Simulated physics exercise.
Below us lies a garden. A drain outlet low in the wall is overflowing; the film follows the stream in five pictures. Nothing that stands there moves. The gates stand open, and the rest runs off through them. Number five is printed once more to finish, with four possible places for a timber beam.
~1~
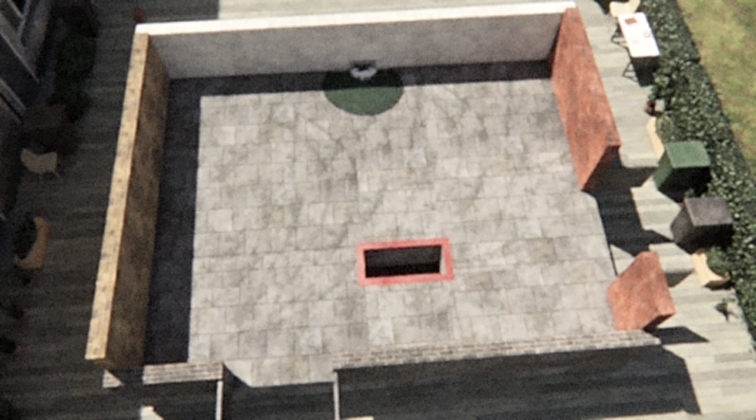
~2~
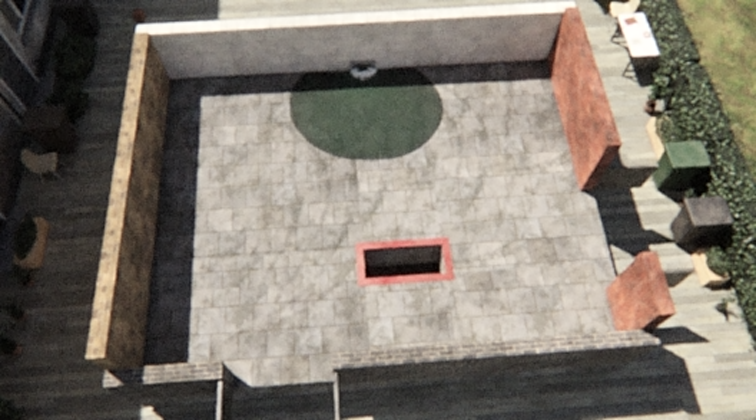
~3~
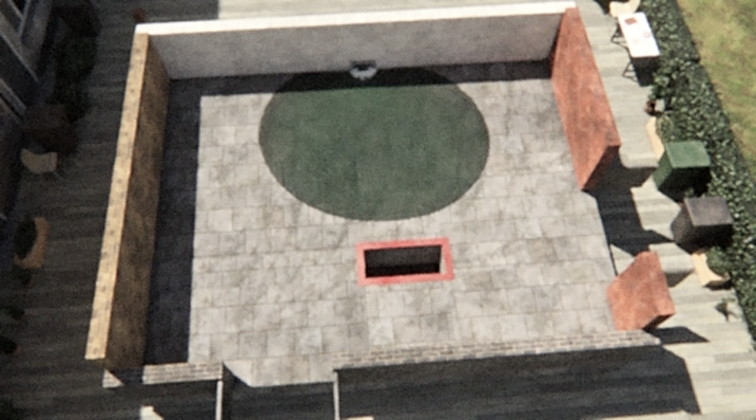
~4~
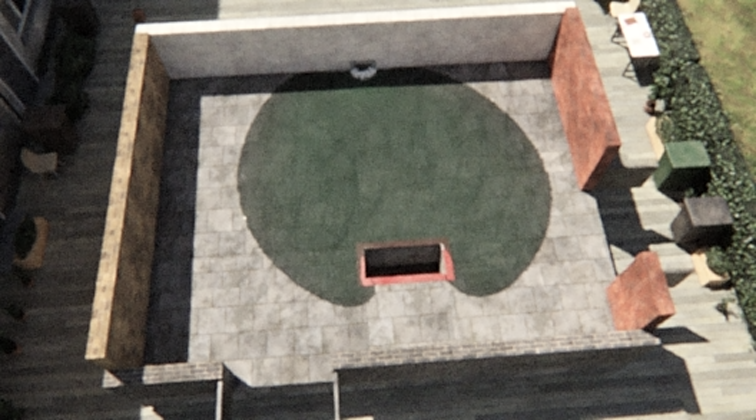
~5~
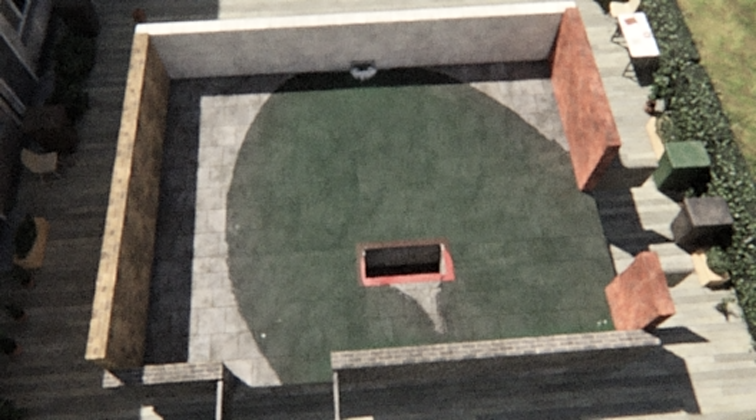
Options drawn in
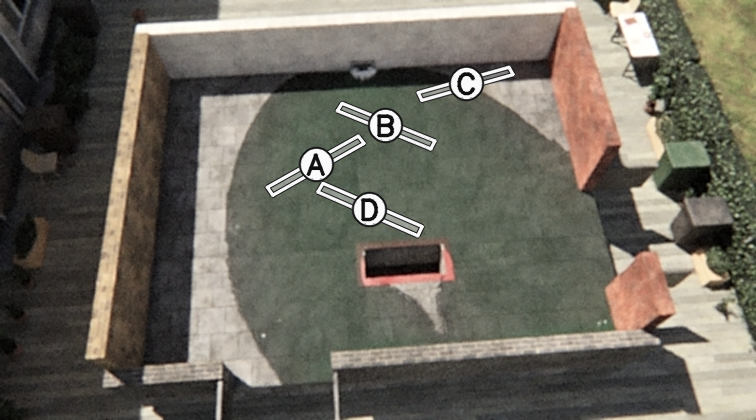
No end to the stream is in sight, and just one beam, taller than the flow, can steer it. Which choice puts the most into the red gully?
It is C.
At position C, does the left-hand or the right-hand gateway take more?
The right gate.
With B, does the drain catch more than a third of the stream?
No.
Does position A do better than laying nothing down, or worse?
Position A is worse.
On the marked copy, A from (270, 191) to (361, 139); B from (339, 107) to (432, 144); C from (420, 96) to (511, 70); D from (320, 187) to (420, 231).
With A, about 23 % of the stream runs into the red gully, about 76 % out by the gates.
With B, about 25 % of the stream runs into the red gully, about 74 % out by the gates.
With C, about 41 % of the stream runs into the red gully, about 58 % out by the gates.
With D, about 23 % of the stream runs into the red gully, about 77 % out by the gates.
